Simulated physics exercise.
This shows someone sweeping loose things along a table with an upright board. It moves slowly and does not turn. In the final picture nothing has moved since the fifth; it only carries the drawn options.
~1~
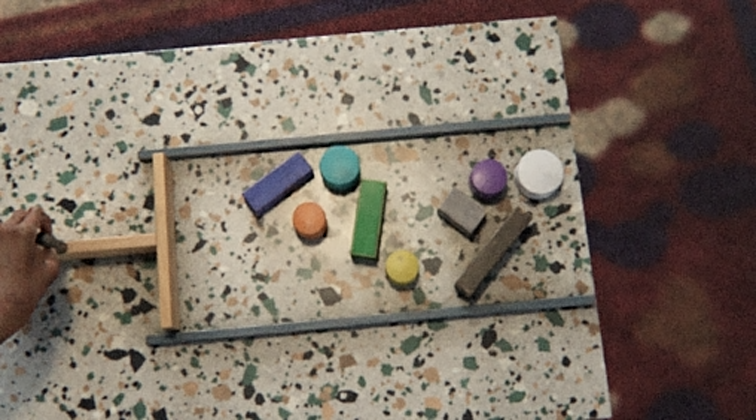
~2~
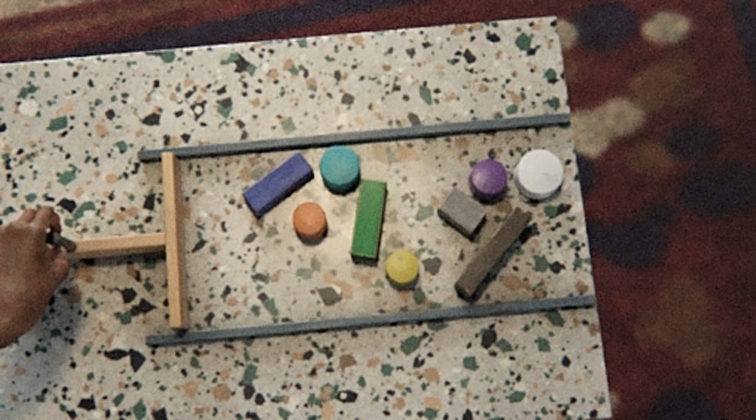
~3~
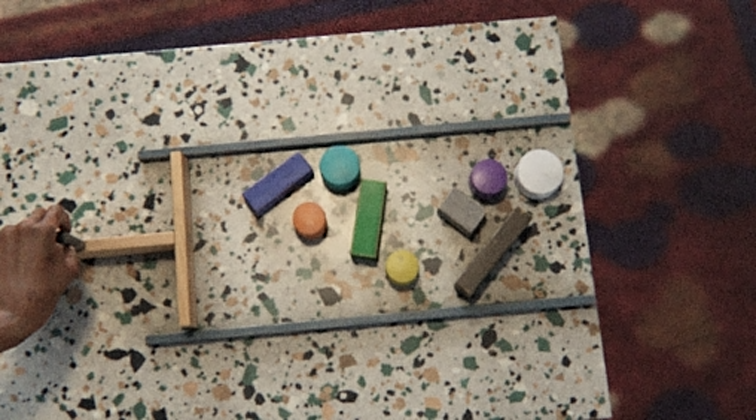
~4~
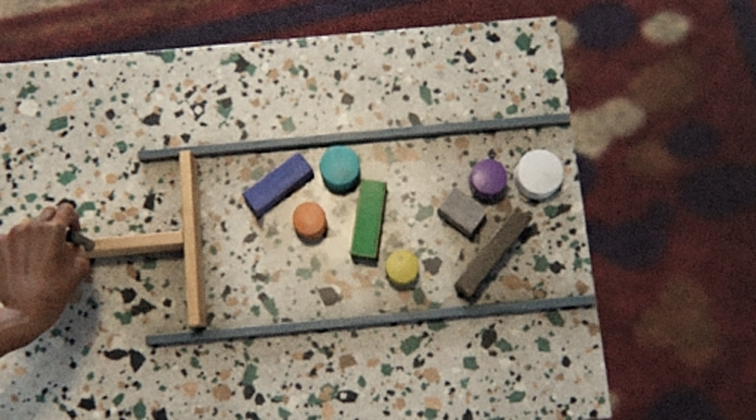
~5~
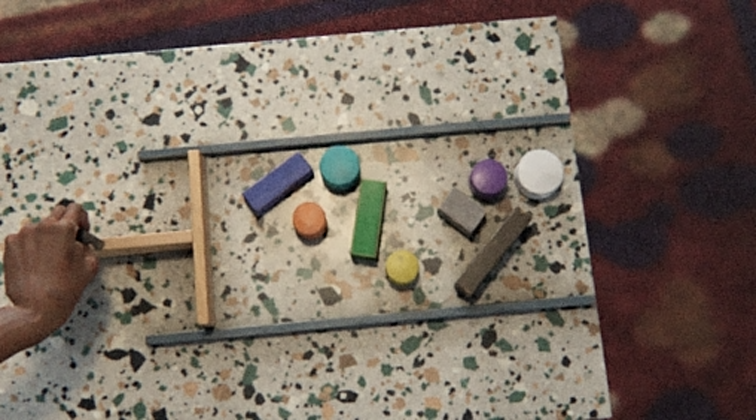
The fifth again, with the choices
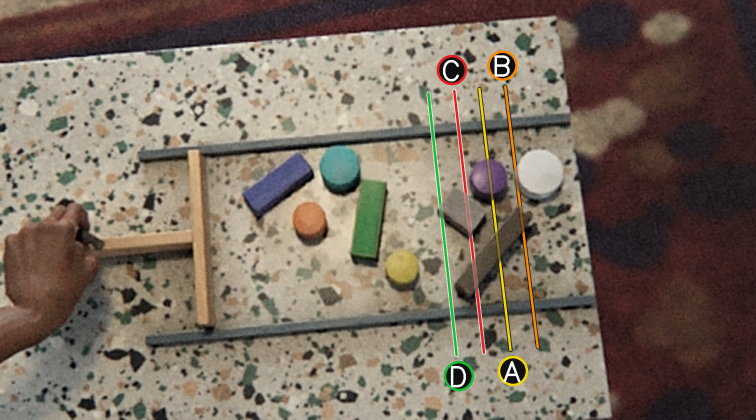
A hand at the left edge grips the handle of an upright wooden board on a speckled tabletop, seen from above, with a dark red patterned carpet beyond. Between two grey rails lie a blue block, turquoise, orange and yellow tins, and a green stick, with purple and white tins, a grey block and a dark bar farther right. The hand slowly pushes the board rightward without turning it, touching nothing, while the loose things stay still.
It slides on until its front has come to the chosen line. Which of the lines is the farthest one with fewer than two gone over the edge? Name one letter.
No second one falls up to A.
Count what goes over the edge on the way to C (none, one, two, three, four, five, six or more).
The count is none.
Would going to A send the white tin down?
By then, yes.
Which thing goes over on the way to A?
It is the white tin.
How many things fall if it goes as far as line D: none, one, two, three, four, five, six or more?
In all, none.
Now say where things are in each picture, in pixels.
The first frame shows black bar (492, 252); purple tin (488, 180); green stick (369, 220).
The second frame shows board (171, 238); grey block (462, 212).
The third frame shows board (180, 237); orange tin (310, 221).
The fourth frame shows board (189, 236); turquoise tin (340, 169).
The fifth frame shows board (198, 235); black bar (492, 252); purple tin (488, 180); green stick (369, 220).
On the marked copy, A at (495, 216); B at (521, 213); C at (469, 218); D at (442, 221).
Following A. Soon after the start, board (305, 226); turquoise tin (352, 167); blue bar (321, 179).
Later, board (411, 216); white tin (544, 173); purple tin (504, 172).
In the end, board (494, 209); white tin over the edge; grey block (570, 207); one fallen.
As for the rest, B drops three; C is within the limit but short; D is within the limit but short.
